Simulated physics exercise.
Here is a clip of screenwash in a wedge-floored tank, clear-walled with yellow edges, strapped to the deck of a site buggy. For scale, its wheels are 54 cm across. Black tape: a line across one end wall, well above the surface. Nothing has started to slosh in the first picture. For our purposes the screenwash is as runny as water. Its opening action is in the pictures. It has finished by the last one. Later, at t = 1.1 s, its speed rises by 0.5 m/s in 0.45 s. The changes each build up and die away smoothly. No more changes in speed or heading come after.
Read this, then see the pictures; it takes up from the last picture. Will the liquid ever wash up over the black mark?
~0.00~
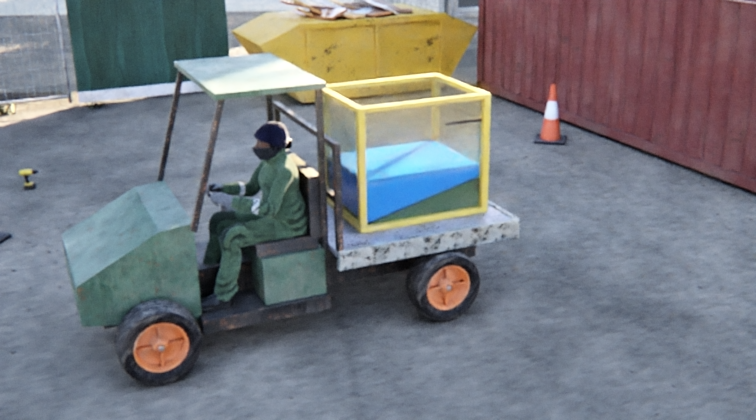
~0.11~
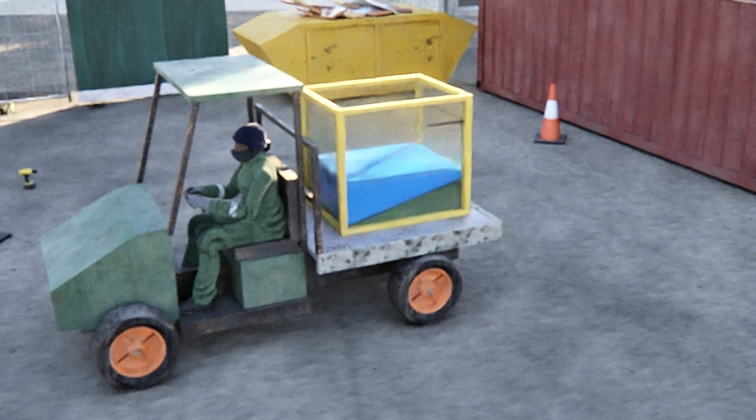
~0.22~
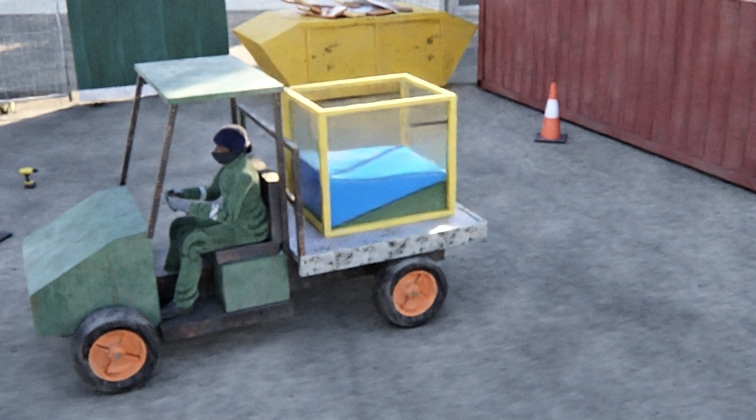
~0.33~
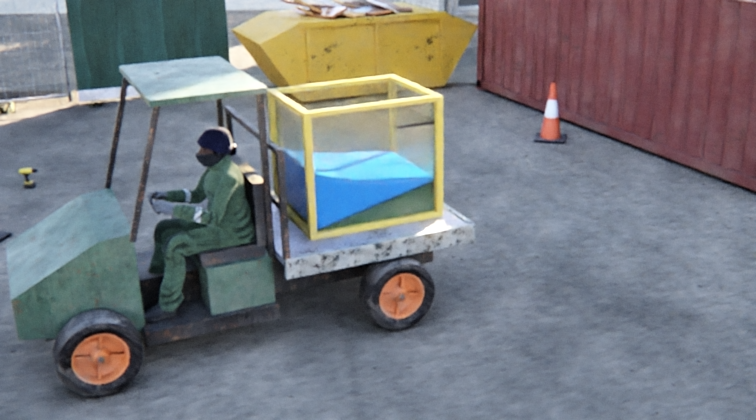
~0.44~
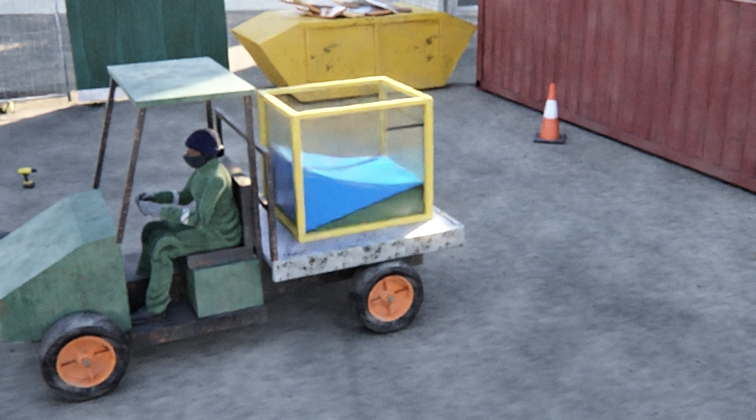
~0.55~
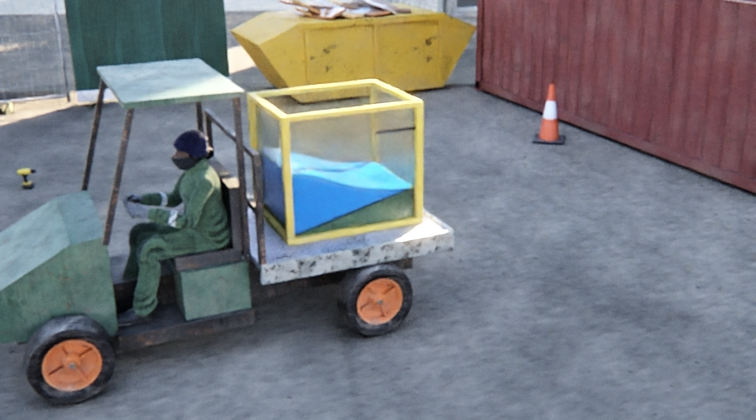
No, it stays lower.
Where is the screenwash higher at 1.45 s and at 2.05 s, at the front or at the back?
The liquid stands at the rear end first and then at the forward end.
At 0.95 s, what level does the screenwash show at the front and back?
It reads roughly 32 cm up front and 34 cm at the back.
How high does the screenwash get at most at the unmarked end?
Somewhere near 53 cm, I'd say.
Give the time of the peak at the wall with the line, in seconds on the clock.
Somewhere near 1.2 seconds, I reckon.
After 0.95 s the surface is 32 cm up at the front and 34 cm at the back; nothing has left.
After 1.45 s the surface is 23 cm up at the front and 45 cm at the back; nothing has left.
After 2.05 s the surface is 48 cm up at the front and 31 cm at the back; nothing has left.
After 4.53 s the waves are smaller; the highest at the back wall was 63 cm, at 1.20 s, against a line at 68 cm.
